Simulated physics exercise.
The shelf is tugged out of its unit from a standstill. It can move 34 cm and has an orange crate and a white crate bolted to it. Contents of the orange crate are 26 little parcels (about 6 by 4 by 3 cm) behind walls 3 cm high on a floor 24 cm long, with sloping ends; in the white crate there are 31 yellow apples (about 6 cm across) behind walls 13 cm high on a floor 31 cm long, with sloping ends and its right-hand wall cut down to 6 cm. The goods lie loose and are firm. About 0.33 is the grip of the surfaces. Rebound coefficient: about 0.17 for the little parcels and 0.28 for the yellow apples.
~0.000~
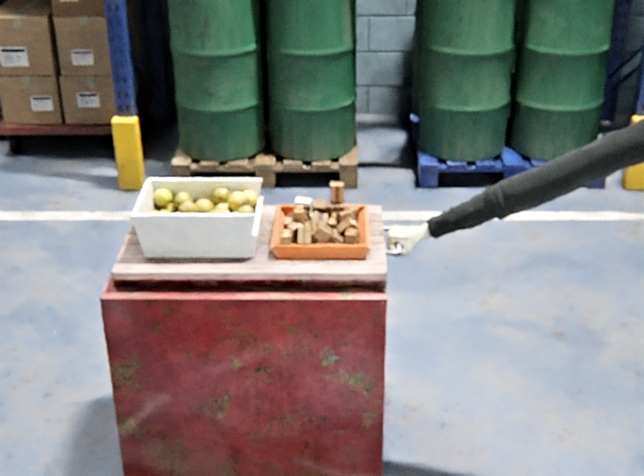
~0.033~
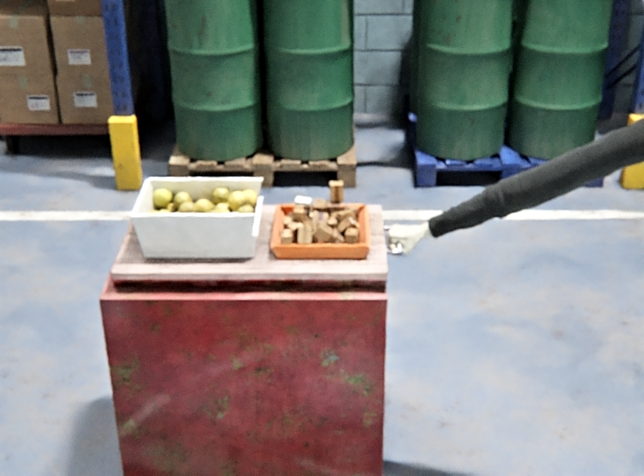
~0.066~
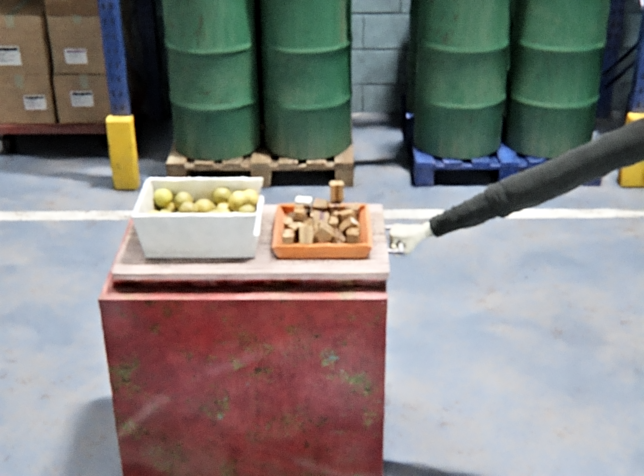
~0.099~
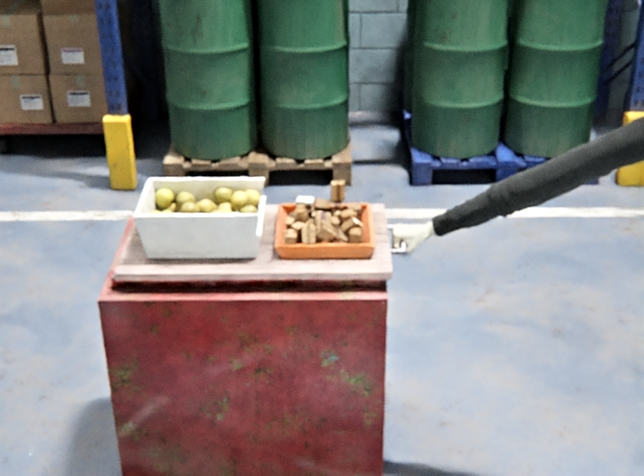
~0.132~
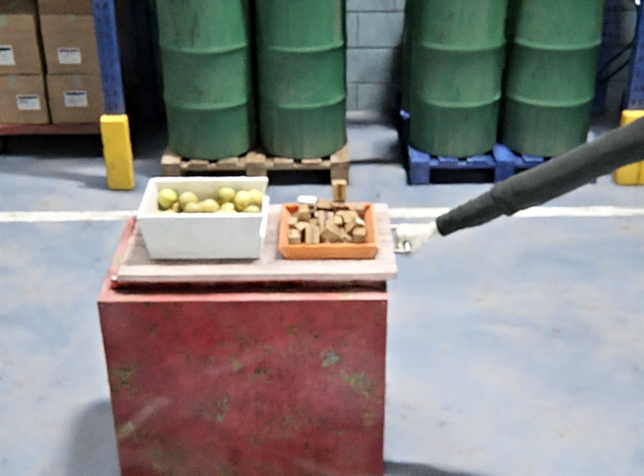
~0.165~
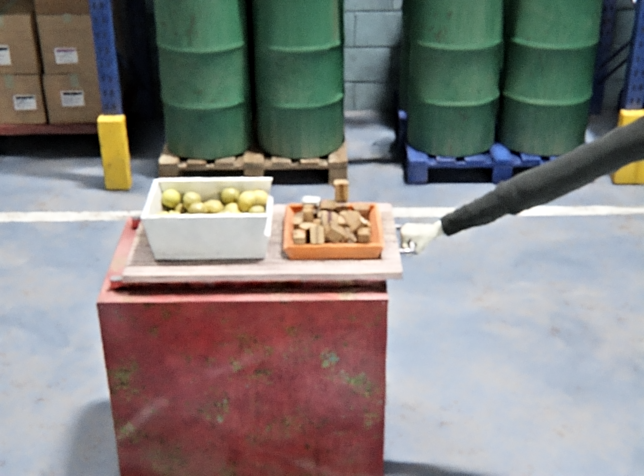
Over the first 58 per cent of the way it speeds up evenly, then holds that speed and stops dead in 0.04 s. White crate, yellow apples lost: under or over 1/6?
Under 1/6.
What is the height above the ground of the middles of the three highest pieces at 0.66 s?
Roughly 88 centimetres.
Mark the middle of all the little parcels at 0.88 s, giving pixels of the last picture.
Around (438, 224) in pixels.
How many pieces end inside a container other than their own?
The tally of pieces is around 0.
After 0.46 s, end of travel.
After 0.54 s, 1 of 26 out of the orange crate and 0 of 31 out of the white crate.
After 0.66 s, 1 of 26 out of the orange crate and 0 of 31 out of the white crate.
After 0.88 s, 1 of 26 out of the orange crate and 0 of 31 out of the white crate.
Final count (at 1.32 s), 1 of 26 out of the orange crate and 0 of 31 out of the white crate. Asked share, 0 of 31, 0 per cent.
